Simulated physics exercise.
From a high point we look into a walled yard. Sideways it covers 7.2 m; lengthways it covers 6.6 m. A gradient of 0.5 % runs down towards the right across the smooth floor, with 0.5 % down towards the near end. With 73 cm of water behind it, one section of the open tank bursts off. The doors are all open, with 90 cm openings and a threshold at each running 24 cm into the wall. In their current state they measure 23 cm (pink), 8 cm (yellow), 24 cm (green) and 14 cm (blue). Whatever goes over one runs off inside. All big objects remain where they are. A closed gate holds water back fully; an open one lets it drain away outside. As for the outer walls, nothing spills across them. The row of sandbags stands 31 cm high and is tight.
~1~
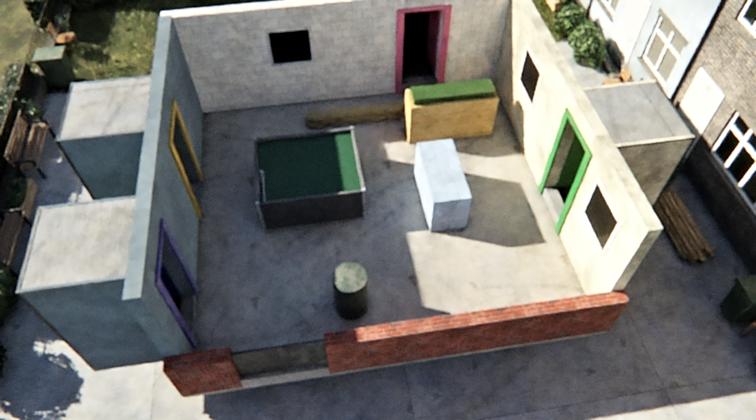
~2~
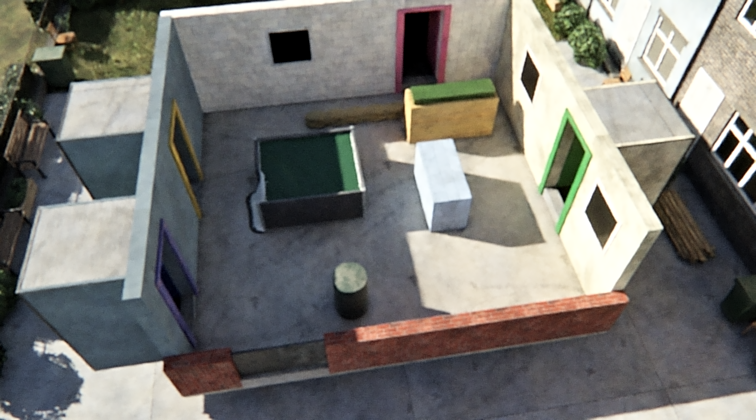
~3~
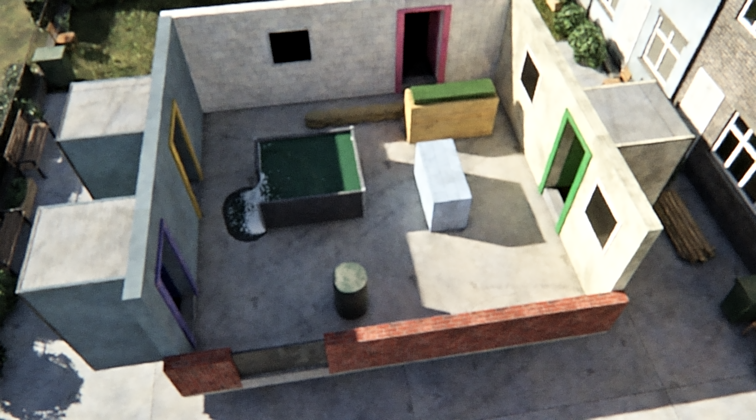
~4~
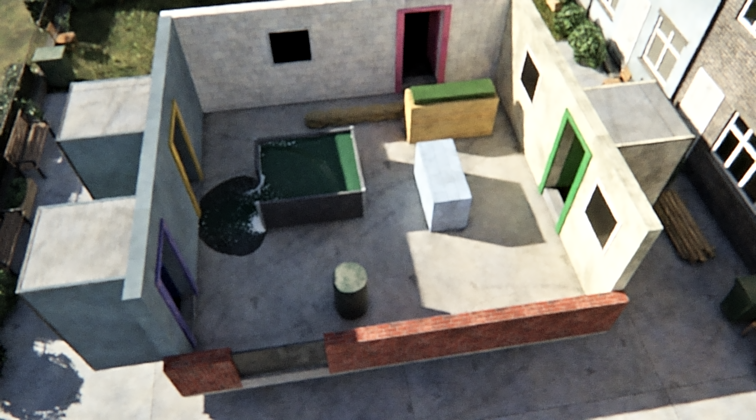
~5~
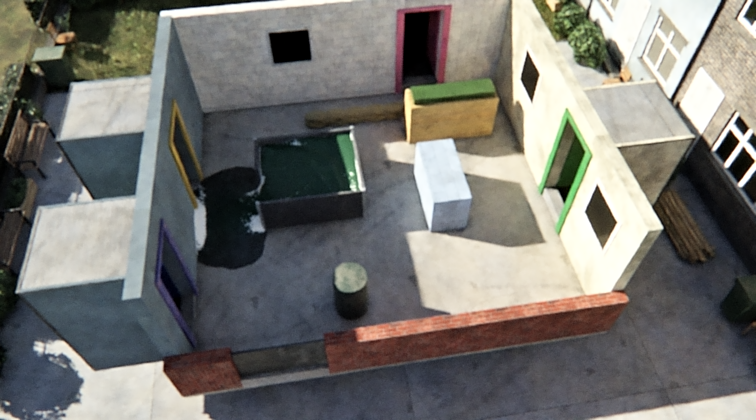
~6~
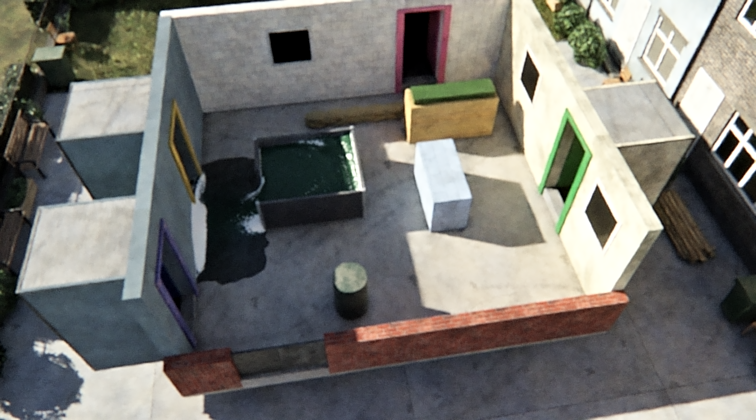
A walled yard, seen from high above by a camera that stays still, has pale walls, a low red brick wall along the near side, and doorways framed in yellow, purple, pink and green. A dark open tank of green water stands left of a white block, a green-topped yellow block and a grey drum. Water bursts from the tank's left side, spreads in a dark pool toward the left wall, then widens along it while the tank's surface ripples.
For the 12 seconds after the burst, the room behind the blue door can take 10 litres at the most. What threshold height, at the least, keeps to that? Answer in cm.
I would say about 9.5 cm.
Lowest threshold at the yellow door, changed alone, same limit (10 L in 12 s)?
For yellow, a step near 36 cm.
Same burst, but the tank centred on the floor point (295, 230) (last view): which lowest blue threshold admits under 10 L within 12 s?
Near 20 cm.
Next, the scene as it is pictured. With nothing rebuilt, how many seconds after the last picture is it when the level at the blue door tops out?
Peak time: Around 1.0 s.
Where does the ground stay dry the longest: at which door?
That would be the green door.
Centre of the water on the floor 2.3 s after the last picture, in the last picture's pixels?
About (277, 222).
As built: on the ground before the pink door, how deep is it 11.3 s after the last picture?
Some 3.5 centimetres.
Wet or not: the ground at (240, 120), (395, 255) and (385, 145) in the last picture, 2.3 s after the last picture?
Listed order - soaked through, unwetted, unwetted.
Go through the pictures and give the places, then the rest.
The first picture shows still water, 73 cm deep, in the open tank at (308, 166); the blue door at (180, 291) is dry.
In the second picture, the gap is at (263, 204), the front 0.3 m out at (250, 201); the back of the open tank holds 73 cm.
In the third picture, the gap is at (263, 204), the front 0.8 m out at (226, 213); the back of the open tank holds 73 cm.
In the fourth picture, the front is at (199, 230), 1.3 m from the gap at (263, 205); 2.0 m2 of floor is wet, 73 cm left at the back.
In the fifth picture, the gap is at (263, 204), the front 1.5 m out at (190, 210); the back of the open tank holds 70 cm.
In the sixth picture, the front is at (198, 278), 1.7 m from the gap at (263, 204); 3.4 m2 of floor is wet, 63 cm left at the back; the blue door at (180, 291), 2.7 m from the gap, is still 0.9 m from the nearest water.
Then, 0.7 s after the last picture water covers 15 % of the floor, deepest (47 cm) near (209, 222); 12 cm at the blue door, 0 litres in over its 14 cm threshold.
Then, 2.3 s after the last picture water covers 30 % of the floor, deepest (30 cm) near (194, 374); 9 cm at the blue door, 0 litres in over its 14 cm threshold.
Then, 11.3 s after the last picture water covers 95 % of the floor, deepest (9 cm) near (586, 316); 4 cm at the blue door, 1 litre in over its 14 cm threshold.
At the blue door as built, the water peaked near 13 cm, 0.9 s after the last picture.
Run again over the same 12 s with other heights there, 20 litres in over 8 cm, 5 litres over 11 cm. The limit of 10 litres is kept from about 9.5 cm up.
